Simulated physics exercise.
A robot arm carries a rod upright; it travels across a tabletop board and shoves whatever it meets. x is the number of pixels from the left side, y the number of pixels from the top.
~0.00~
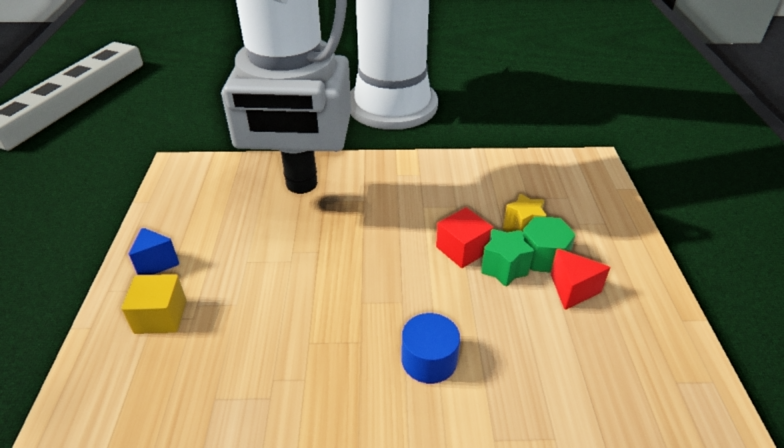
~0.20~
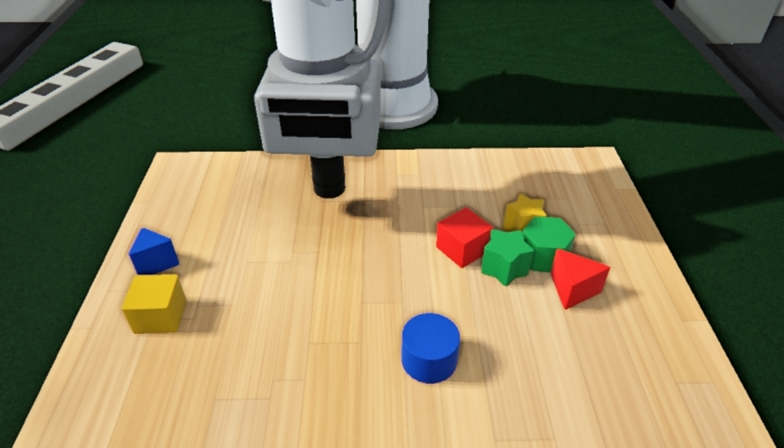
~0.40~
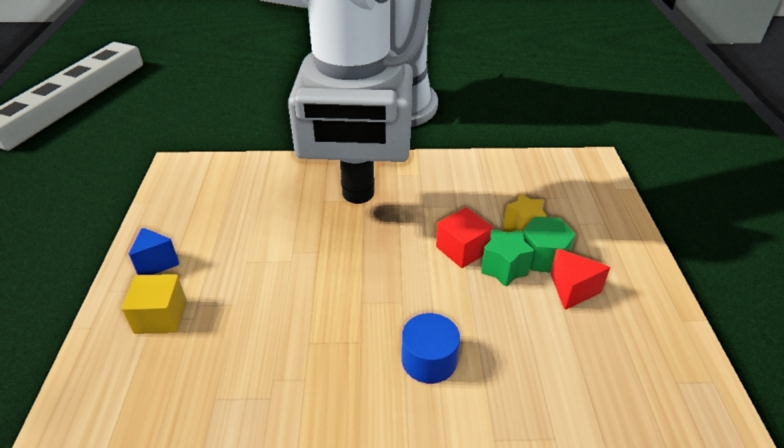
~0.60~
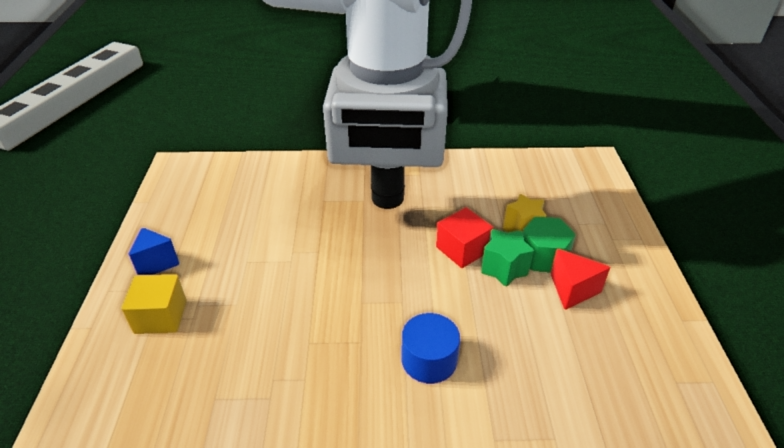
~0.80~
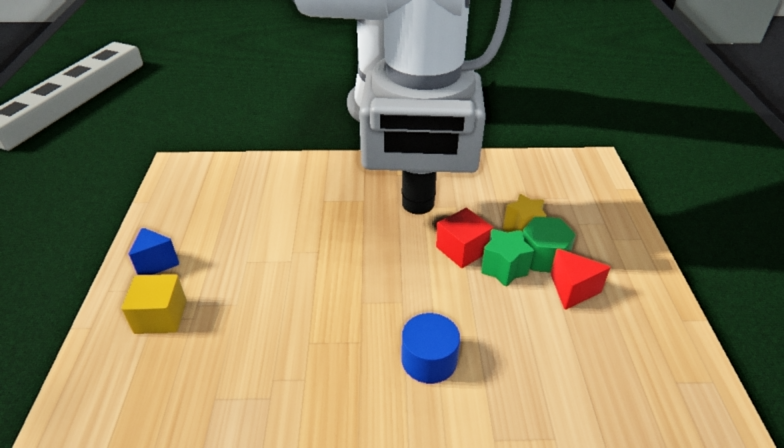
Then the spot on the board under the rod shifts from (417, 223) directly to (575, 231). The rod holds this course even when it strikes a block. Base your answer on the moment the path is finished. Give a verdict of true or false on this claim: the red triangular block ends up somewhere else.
The statement is false.
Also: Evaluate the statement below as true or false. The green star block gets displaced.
That is true.
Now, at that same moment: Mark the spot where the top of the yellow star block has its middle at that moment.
In the picture, that point is around (613, 207).
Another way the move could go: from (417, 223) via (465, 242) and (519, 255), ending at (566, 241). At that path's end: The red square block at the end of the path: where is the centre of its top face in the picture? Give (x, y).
For the centre of its top, I'd go with (539, 258).
What follows on the original path. One third of the way, rod at (473, 207); red square block at (474, 225), turned 30° clockwise; green star block at (515, 251).
Two thirds of the way, rod at (527, 210); red square block at (476, 225), turned 35° clockwise; green star block at (515, 252); yellow star block at (563, 203), turned 25° anticlockwise; green hexagon at (566, 233), turned 40° clockwise.
At the end, rod at (580, 214); red square block at (476, 225), turned 35° clockwise; green star block at (515, 252); yellow star block at (613, 207), turned 40° anticlockwise; green hexagon at (566, 233), turned 40° clockwise; red triangular block still.
